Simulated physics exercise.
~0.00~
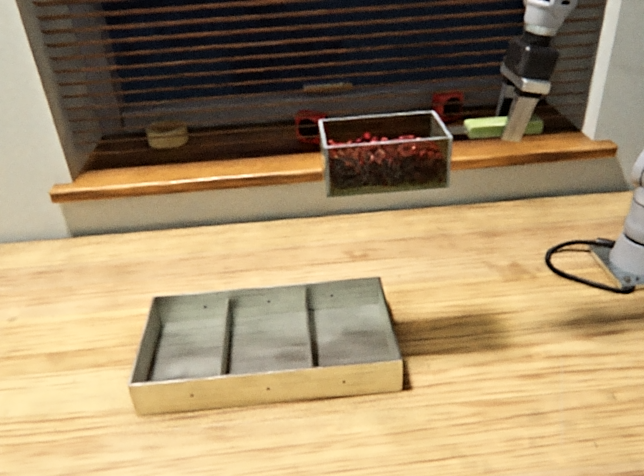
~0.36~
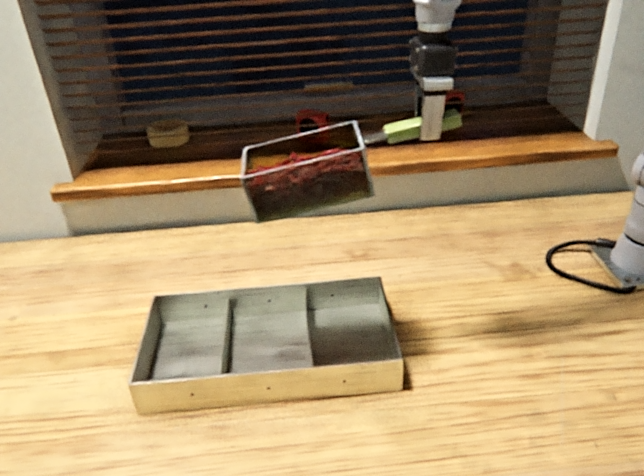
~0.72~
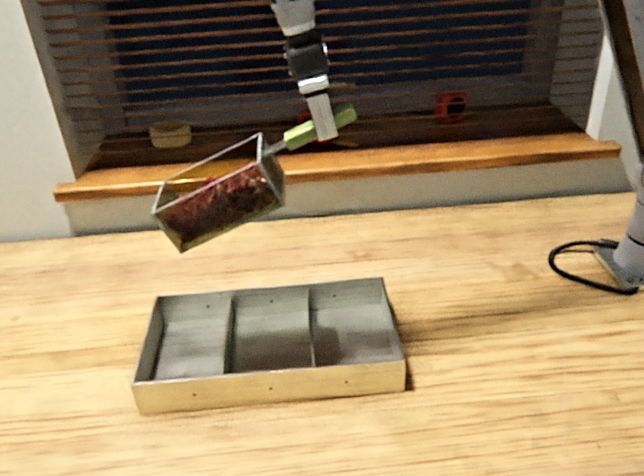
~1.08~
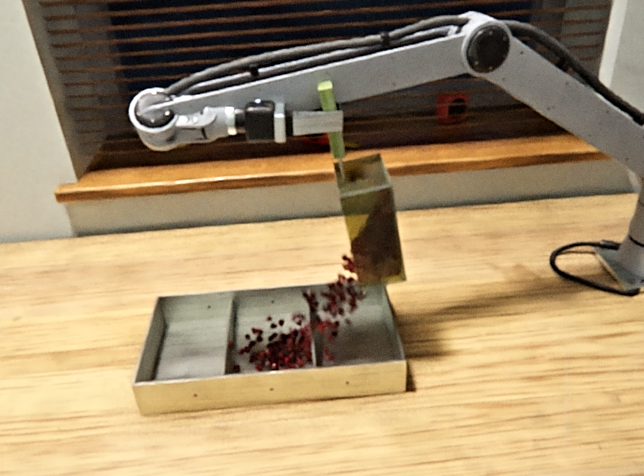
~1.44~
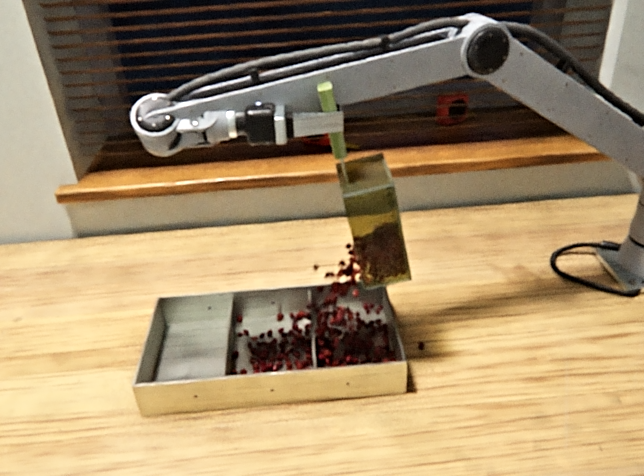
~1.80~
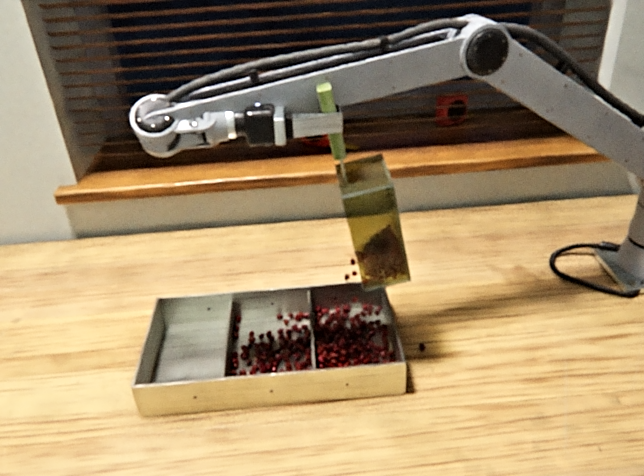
Robot arm carrying a clear box of dark red beans left, tipping it and spilling many into a divided tray, some remaining inside.
